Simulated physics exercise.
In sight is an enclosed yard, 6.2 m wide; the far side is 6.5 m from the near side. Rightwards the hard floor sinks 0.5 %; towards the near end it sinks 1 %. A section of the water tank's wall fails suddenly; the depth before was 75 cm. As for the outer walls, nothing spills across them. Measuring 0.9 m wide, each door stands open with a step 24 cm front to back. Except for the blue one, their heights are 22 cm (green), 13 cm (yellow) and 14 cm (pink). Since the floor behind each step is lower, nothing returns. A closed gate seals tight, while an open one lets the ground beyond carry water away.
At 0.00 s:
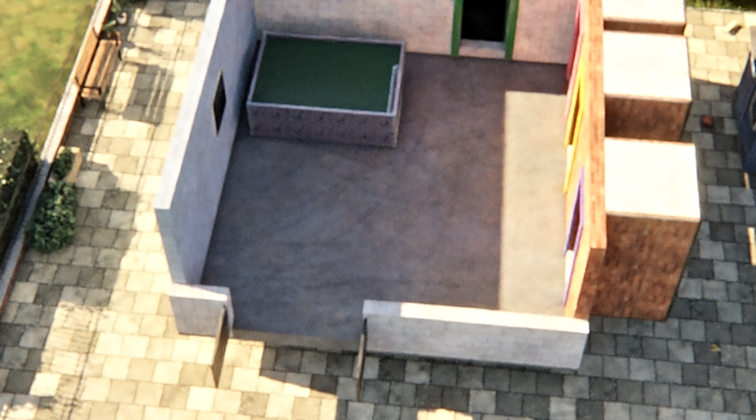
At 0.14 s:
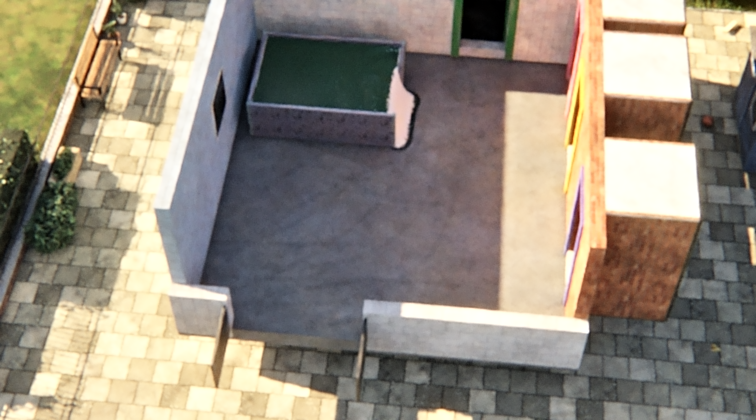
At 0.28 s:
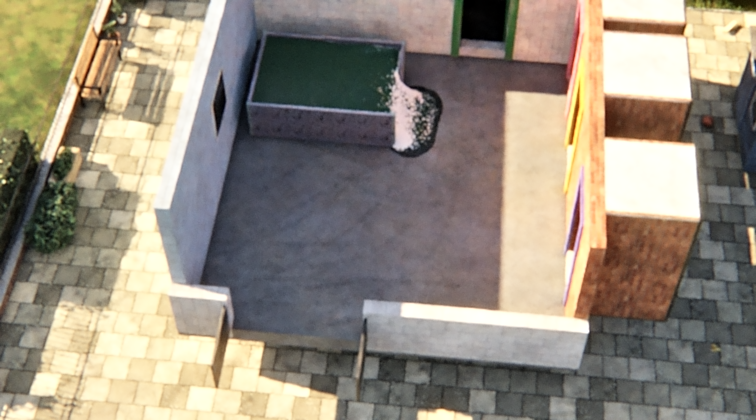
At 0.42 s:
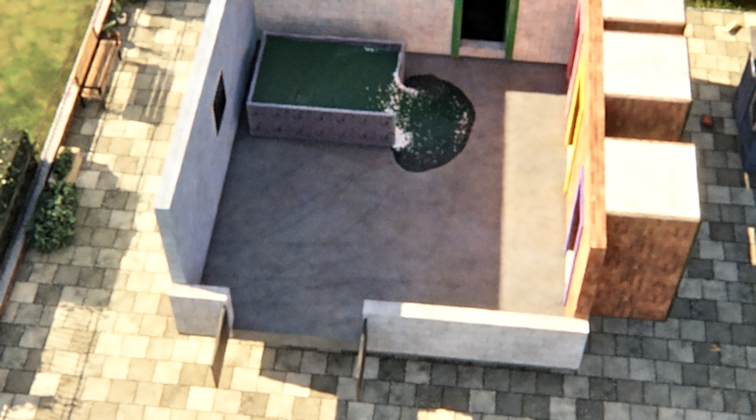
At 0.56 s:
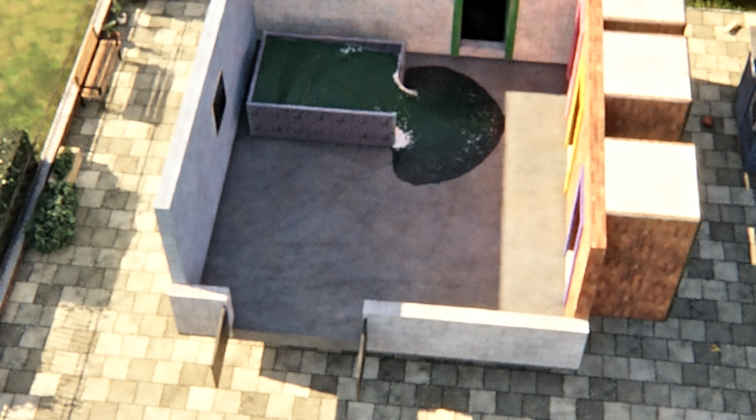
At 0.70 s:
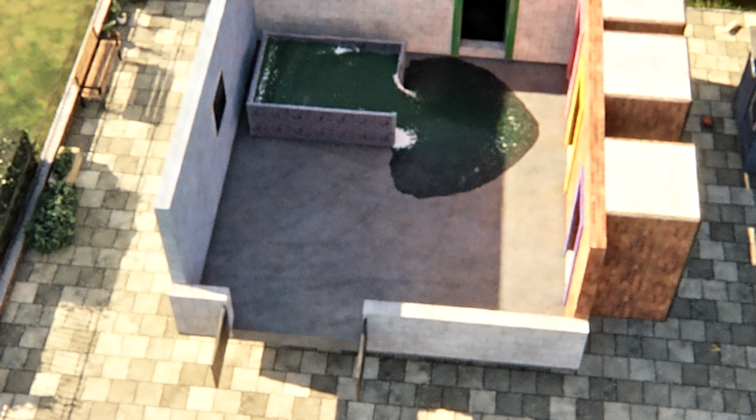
A walled yard held a raised tank of dark green water until part of its right side burst open, and foaming water poured out, spreading rightward and nearer across the floor in a widening dark pool.
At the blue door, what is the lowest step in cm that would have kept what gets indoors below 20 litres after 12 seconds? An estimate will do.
Somewhere near 13 cm.
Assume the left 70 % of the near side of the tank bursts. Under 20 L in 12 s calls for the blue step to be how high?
Near 7.0 cm.
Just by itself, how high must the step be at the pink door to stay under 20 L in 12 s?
Roughly 26 cm at pink.
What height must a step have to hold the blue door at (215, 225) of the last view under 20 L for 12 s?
Minimum: Close to 7.0 cm.
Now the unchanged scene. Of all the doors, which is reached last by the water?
Final door: Blue.
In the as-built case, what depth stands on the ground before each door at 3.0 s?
Door by door in centimetres - blue 16, green 8, yellow 27, pink 26.
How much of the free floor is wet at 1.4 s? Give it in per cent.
Near 35 per cent of the open floor.
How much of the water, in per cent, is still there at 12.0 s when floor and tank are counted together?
Water still present: Approx. 80 %.
After 1.4 s water covers 35 % of the floor, deepest (42 cm) near (401, 126); it has not reached the blue door.
After 3.0 s water covers 45 % of the floor, deepest (35 cm) near (562, 347); 16 cm at the blue door, 1 litre in over its 16 cm step.
After 12.0 s water covers 100 % of the floor, deepest (14 cm) near (540, 345); 11 cm at the blue door, 3 litres in over its 16 cm step.
At the blue door as built, the water arrived by 1.9 s and peaked near 17 cm at 2.4 s.
Run again over the same 12 s with other heights there, 28 litres in over 12 cm, 12 litres over 14 cm. The limit of 20 litres is kept from about 13 cm up.
